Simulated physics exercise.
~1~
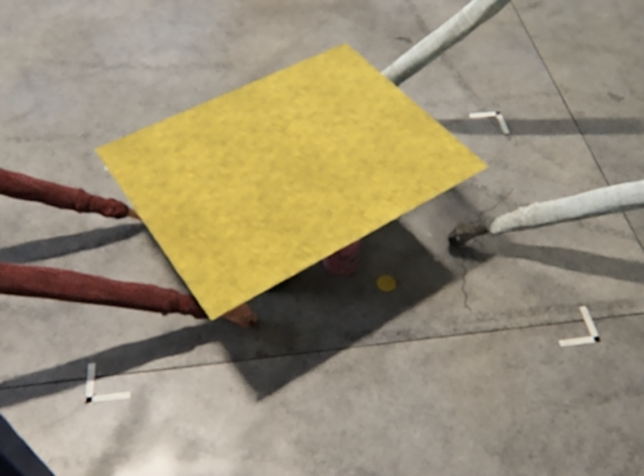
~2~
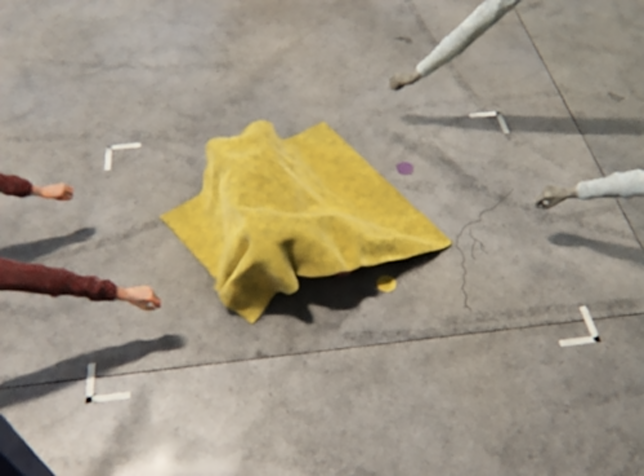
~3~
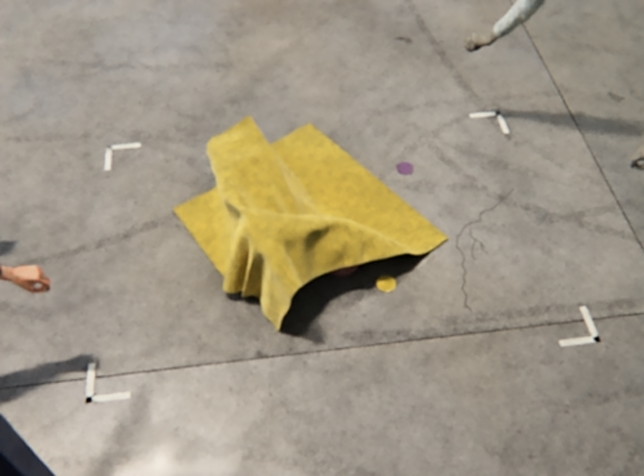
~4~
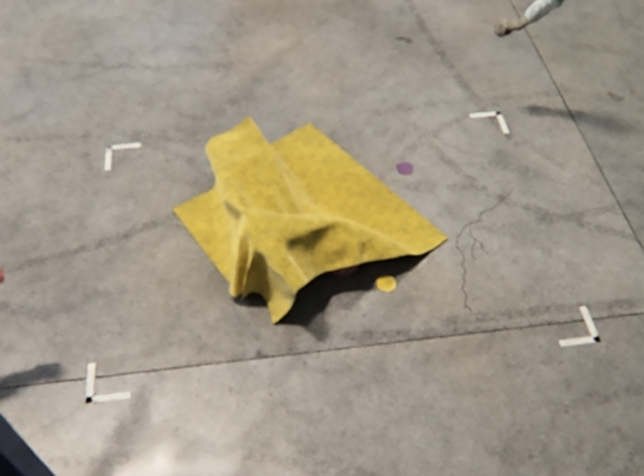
A yellow cloth is stretched flat above a grey concrete floor, seen from high up at an angle, with dark red sleeves reaching in from the left and pale sleeves from the right. White corner marks surround the area, and a small yellow disc and a partly hidden reddish object show near the cloth's lower edge. The four hands let go, and the cloth drops, draping over hidden raised shapes. A purple disc shows to its upper right as the arms draw back. The folds shift slightly, then the cloth rests in a creased, peaked heap, both discs still uncovered.
